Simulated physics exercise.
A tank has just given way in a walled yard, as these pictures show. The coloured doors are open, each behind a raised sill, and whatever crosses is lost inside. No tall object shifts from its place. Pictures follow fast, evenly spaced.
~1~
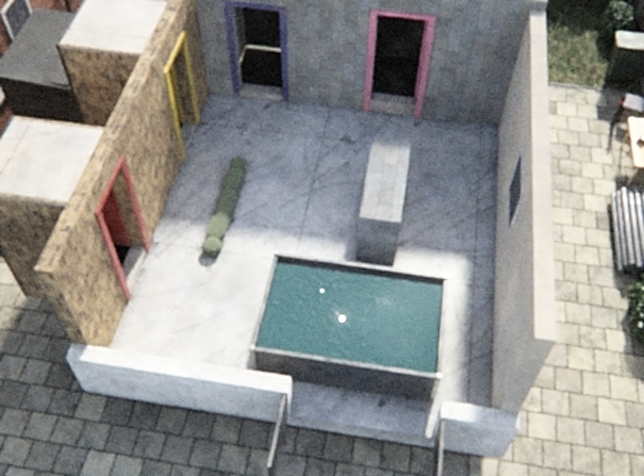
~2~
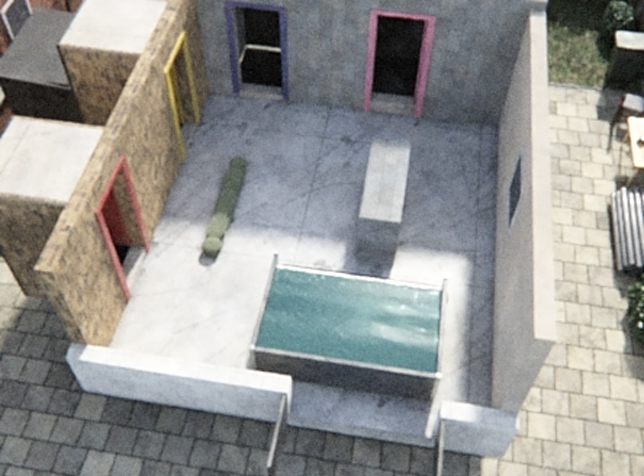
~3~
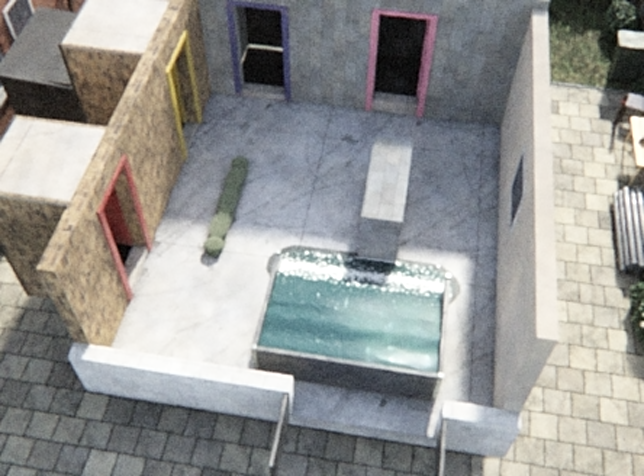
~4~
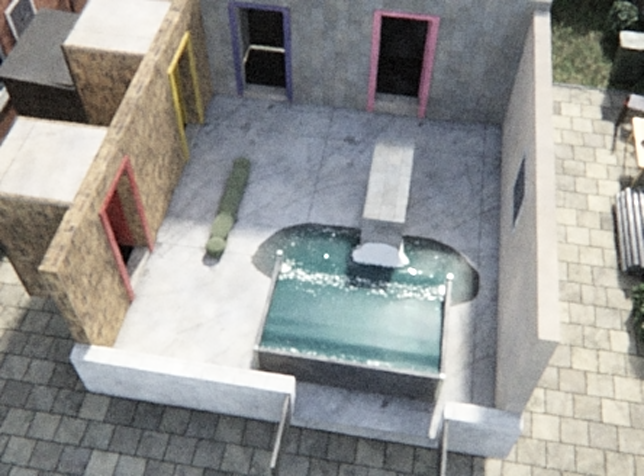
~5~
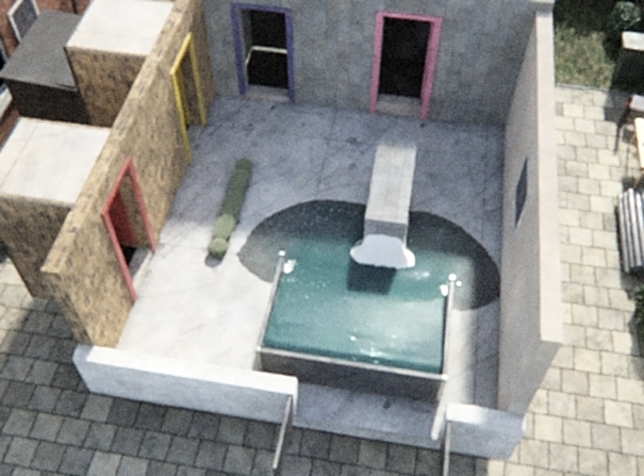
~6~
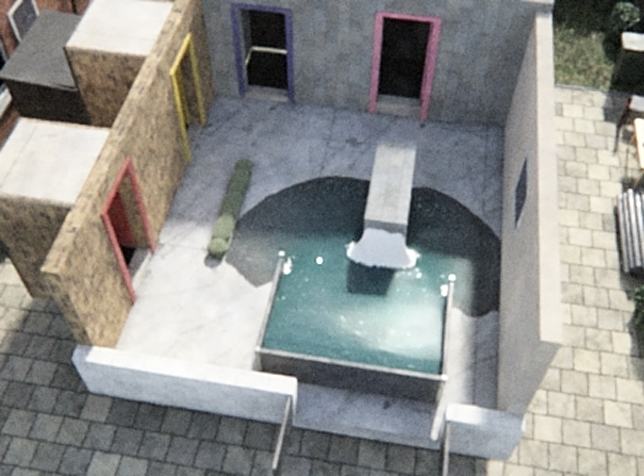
To begin with, a full tank of teal water stands still in a walled yard with coloured doorways. Its far side then opens and water pours out across the pale floor, foaming against the near end of a long grey block and spreading around it in a widening dark, rounded patch.
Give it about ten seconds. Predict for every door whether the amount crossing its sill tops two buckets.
The blue door will top two buckets, the yellow door will top two buckets, the red door will not top two buckets, the pink door will not top two buckets.
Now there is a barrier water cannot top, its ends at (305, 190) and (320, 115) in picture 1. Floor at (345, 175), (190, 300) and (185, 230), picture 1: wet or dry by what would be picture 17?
Taking the points in order, they are inundated, high and dry and high and dry.
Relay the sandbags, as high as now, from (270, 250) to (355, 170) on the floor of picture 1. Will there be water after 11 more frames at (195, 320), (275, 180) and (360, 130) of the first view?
Going through them, they'd be left unsoaked, then waterlogged, then waterlogged.
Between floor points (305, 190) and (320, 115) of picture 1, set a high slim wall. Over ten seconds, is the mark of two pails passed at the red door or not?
As it turns out, the red door is spared.
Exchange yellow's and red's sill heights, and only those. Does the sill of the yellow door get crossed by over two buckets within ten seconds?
The yellow one stays within the limit.
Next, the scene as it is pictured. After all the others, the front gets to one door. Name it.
That is the red one.
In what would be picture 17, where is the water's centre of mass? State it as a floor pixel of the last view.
Close to (365, 232).
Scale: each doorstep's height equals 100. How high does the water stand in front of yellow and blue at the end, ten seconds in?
Roughly 170 and 70 %.
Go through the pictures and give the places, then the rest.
The first picture shows the water tank at (353, 314) is whole and still.
In the second picture, water pours out on the water tank's far side and has run to a hidden place.
In the third picture, water pours out on the water tank's far side and has run to (455, 287).
In the fourth picture, water pours out on the water tank's far side and has run to (472, 278).
In the fifth picture, water pours out on the water tank's far side and has run to (266, 225).
In the sixth picture, the front is at (314, 182), out from the gap on the water tank's far side.
A moment on, water covers 50 % of the floor; the blue door not reached, the yellow door not reached, the red door not reached, the pink door wet at the sill, nothing in.
Next, water covers 60 % of the floor; the blue door under two buckets in, the yellow door not reached, the red door not reached, the pink door wet at the sill, nothing in.
Then, water covers 70 % of the floor; the blue door over two buckets in, the yellow door wet at the sill, nothing in, the red door not reached, the pink door wet at the sill, nothing in.
Later, water covers 90 % of the floor; the blue door far over two buckets in, the yellow door over two buckets in, the red door wet at the sill, nothing in, the pink door under two buckets in.
In the end, water covers 95 % of the floor; the blue door far over two buckets in, the yellow door far over two buckets in, the red door wet at the sill, nothing in, the pink door under two buckets in.
